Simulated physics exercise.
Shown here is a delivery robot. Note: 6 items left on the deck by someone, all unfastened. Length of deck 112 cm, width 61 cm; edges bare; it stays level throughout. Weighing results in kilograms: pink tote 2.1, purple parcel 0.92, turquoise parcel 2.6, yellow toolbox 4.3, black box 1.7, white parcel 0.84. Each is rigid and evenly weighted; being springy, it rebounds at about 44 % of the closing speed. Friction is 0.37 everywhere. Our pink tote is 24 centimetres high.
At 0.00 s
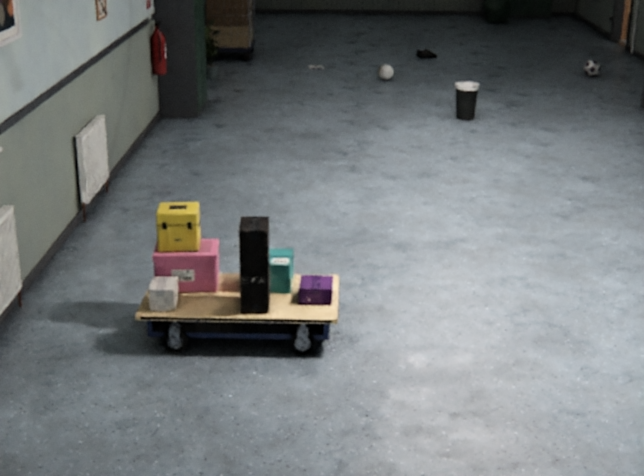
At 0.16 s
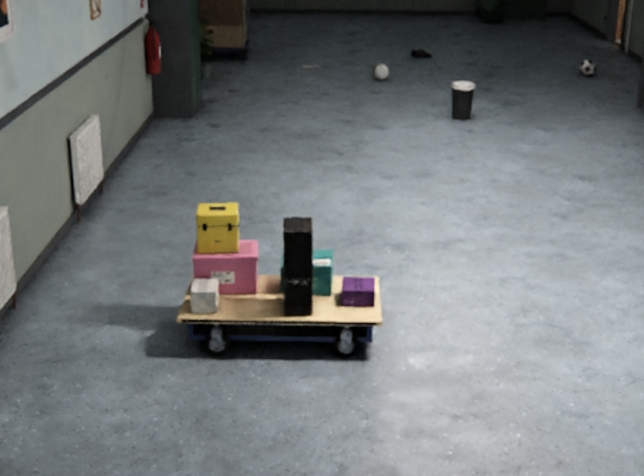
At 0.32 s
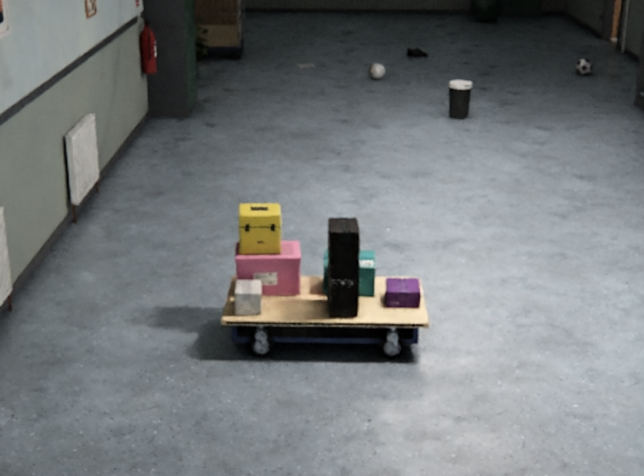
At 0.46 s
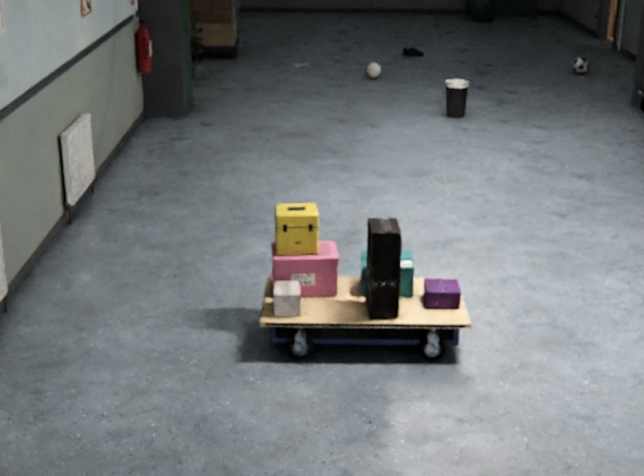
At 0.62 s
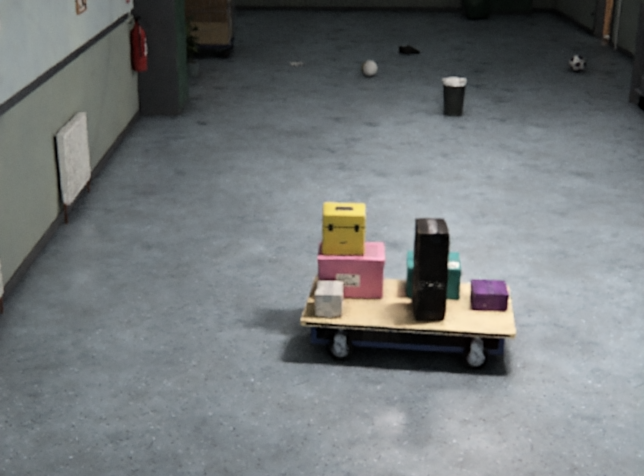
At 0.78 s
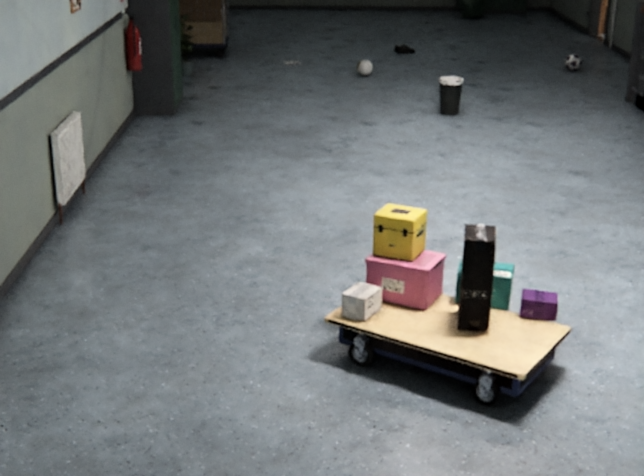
The clip shows a low wheeled platform carrying a yellow toolbox on a pink tote, a tall black box and smaller parcels, rolling left to right across a grey floor, then turning so its right end swings toward the viewer.
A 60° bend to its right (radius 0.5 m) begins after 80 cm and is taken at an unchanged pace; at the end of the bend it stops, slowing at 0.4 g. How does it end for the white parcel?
Stays on its base.
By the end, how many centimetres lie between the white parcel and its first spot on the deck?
It ends up around 2 cm from its start.
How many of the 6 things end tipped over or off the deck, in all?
In total, 5.
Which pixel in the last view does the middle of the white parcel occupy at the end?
At roughly (445, 343).
Around 1.08 s, cart has run 172 cm, turned 60°; yellow toolbox and black box now off the deck; white parcel shifted 3 cm near (414, 323); pink tote at 20° to upright.
Around 1.48 s, cart has run 195 cm, turned 60°, stopped; pink tote now off the deck; white parcel shifted 2 cm near (445, 343).
Finally (2.4 s), off the deck and tipped over, pink tote, yellow toolbox and black box; off the deck but upright, purple parcel and turquoise parcel; the last one still in place (within 10 cm). In the last view, white parcel near (445, 343).
